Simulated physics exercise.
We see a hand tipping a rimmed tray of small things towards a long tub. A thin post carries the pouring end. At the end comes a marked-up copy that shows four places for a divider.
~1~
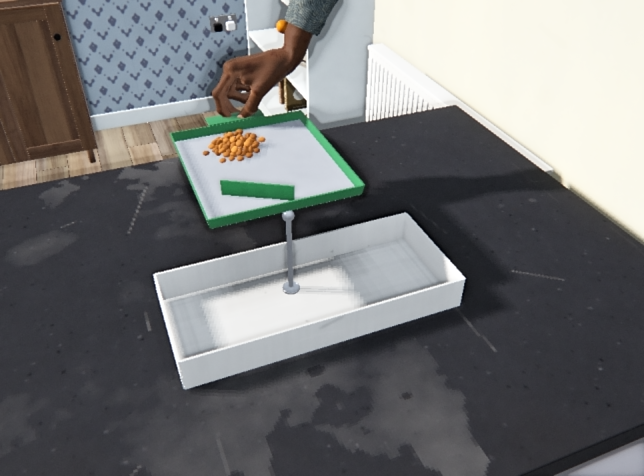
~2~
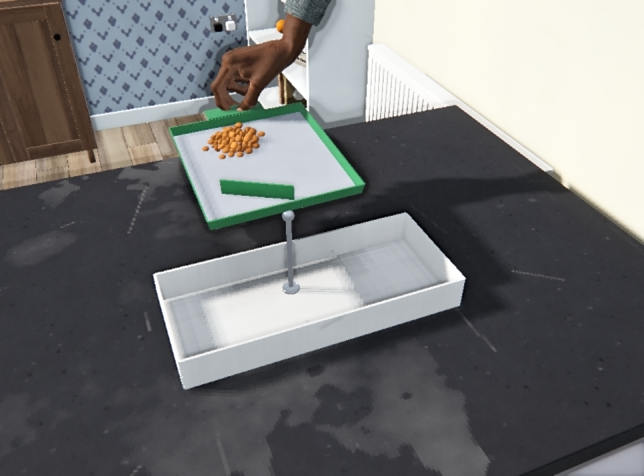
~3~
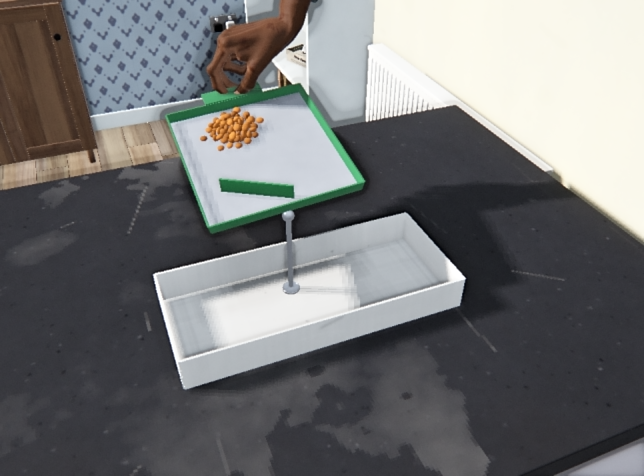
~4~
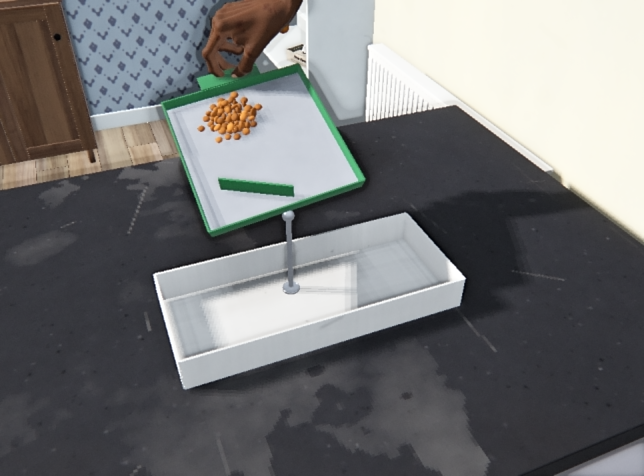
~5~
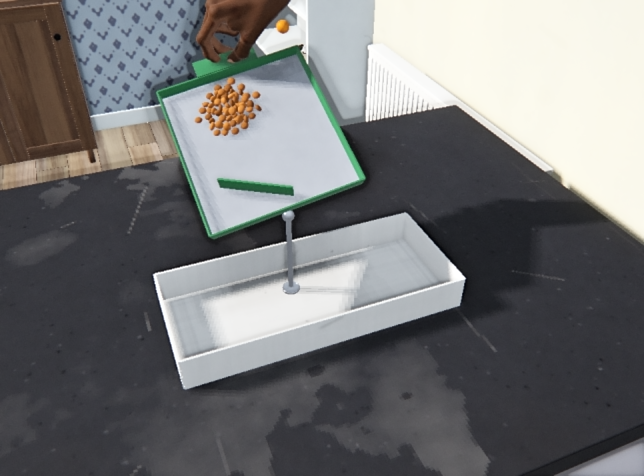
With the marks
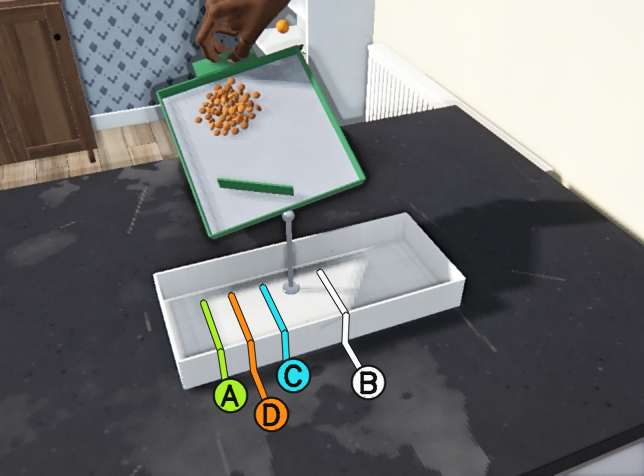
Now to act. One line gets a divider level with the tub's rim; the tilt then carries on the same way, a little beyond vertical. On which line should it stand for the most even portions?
I would pick line D.
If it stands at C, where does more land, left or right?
More lands on the left.
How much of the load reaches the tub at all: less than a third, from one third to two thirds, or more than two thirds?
About that: More than two thirds.
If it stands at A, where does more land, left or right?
More lands on the right.
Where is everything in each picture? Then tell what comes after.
The first picture shows corners of the pouring end near (209, 218) and (362, 184), level; middle of the load near (235, 145), bits of cat kibble.
The second picture shows corners of the pouring end near (209, 220) and (362, 183), barely tipped; fin from (220, 180) to (294, 186).
The third picture shows corners of the pouring end near (210, 225) and (362, 181), a little tipped; front corners of the tub near (179, 362) and (464, 279).
The fourth picture shows corners of the pouring end near (210, 230) and (362, 179), clearly tipped; far corners near (164, 103) and (298, 65).
The fifth picture shows corners of the pouring end near (211, 234) and (362, 177), clearly tipped; the left corner sinks clearly lower.
On the marked copy, line A crosses the front rim at (220, 350); line B crosses the front rim at (345, 313); line C crosses the front rim at (284, 331); line D crosses the front rim at (250, 341).
With A, of what is caught, a small share on the left of the divider, all but a few on the right.
With B, of what is caught, the whole lot on the left of the divider, none at all on the right.
With C, of what is caught, all but a few on the left of the divider, a small share on the right.
With D, of what is caught, close to half on the left of the divider, close to half on the right.
